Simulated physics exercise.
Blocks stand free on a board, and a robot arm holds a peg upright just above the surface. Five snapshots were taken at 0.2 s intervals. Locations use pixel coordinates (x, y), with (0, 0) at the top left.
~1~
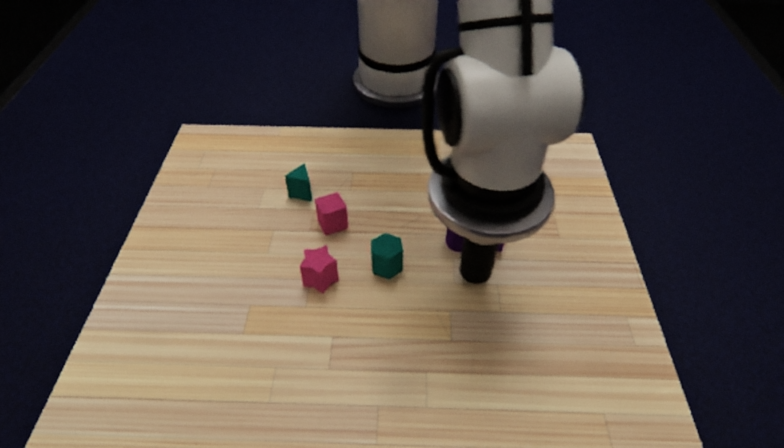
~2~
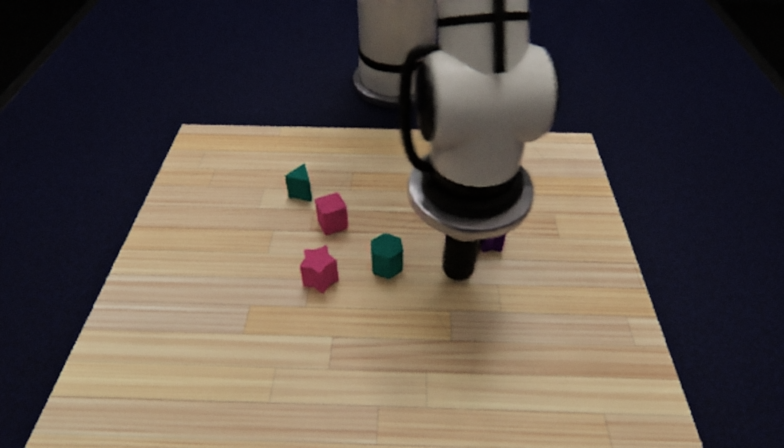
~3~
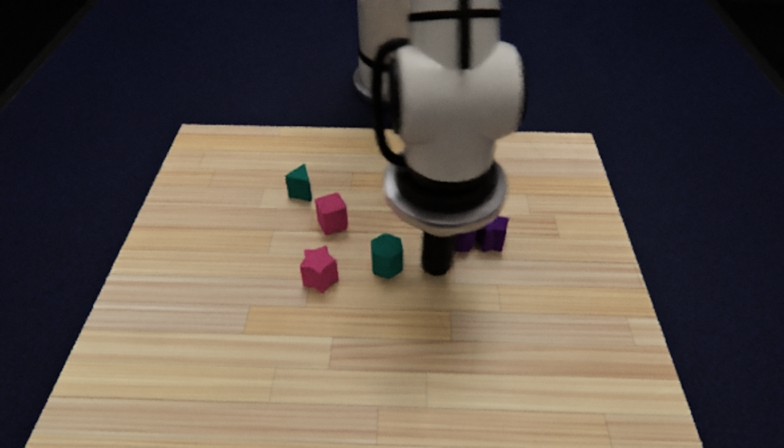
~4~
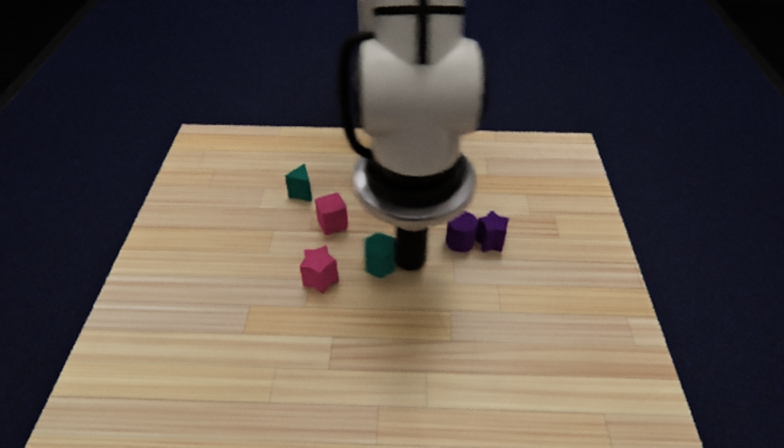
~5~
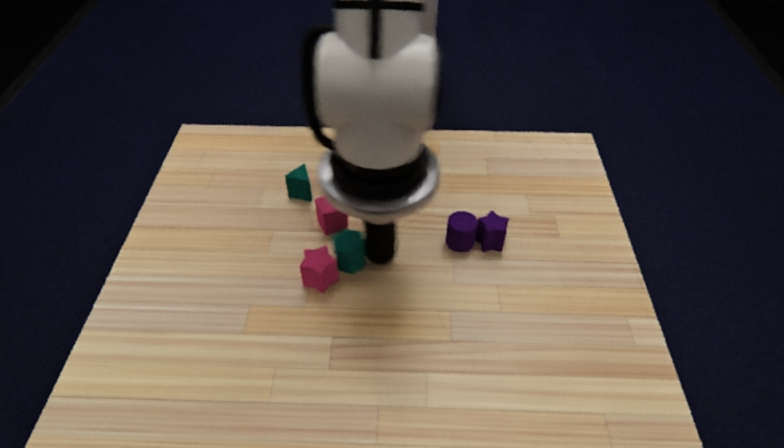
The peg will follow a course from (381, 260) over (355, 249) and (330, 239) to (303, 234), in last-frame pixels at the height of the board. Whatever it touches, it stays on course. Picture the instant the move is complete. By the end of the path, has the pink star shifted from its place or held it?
It travels a centimetre or more.
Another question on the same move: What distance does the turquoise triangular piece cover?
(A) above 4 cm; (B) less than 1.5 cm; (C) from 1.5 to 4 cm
Option B.
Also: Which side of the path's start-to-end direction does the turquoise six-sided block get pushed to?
Facing the way the path runs, start to end, you'll find the turquoise six-sided block has shifted left.
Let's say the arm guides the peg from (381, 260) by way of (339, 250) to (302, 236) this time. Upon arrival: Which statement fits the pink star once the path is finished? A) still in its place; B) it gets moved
My pick is B.
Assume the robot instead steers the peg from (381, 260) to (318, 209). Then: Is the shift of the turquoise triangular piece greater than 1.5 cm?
Going by the path, yes.
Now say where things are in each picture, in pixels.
Tip of the peg (475, 272), middles of tops, turquoise triangular piece (299, 173), pink star (317, 258), pink square (331, 202), turquoise six-sided block (387, 245), in the first picture.
Peg (458, 269), nothing pushed, in the second picture.
Peg (437, 264), nothing pushed, in the third picture.
Peg (411, 259), turquoise six-sided block (379, 244), in the fourth picture.
Peg (381, 253), turquoise triangular piece (299, 173), pink star (317, 258), pink square partly hidden, turquoise six-sided block (349, 240), in the fifth picture.
The first path, step by step. Halfway along, peg (341, 237); pink star (307, 260), turned 50° anticlockwise; turquoise six-sided block (313, 236), turned 30° anticlockwise.
At the end, peg (302, 228); turquoise triangular piece unmoved; pink star (306, 261), turned 60° anticlockwise; pink square (325, 196), turned 35° clockwise; turquoise six-sided block (299, 237), turned 65° anticlockwise.
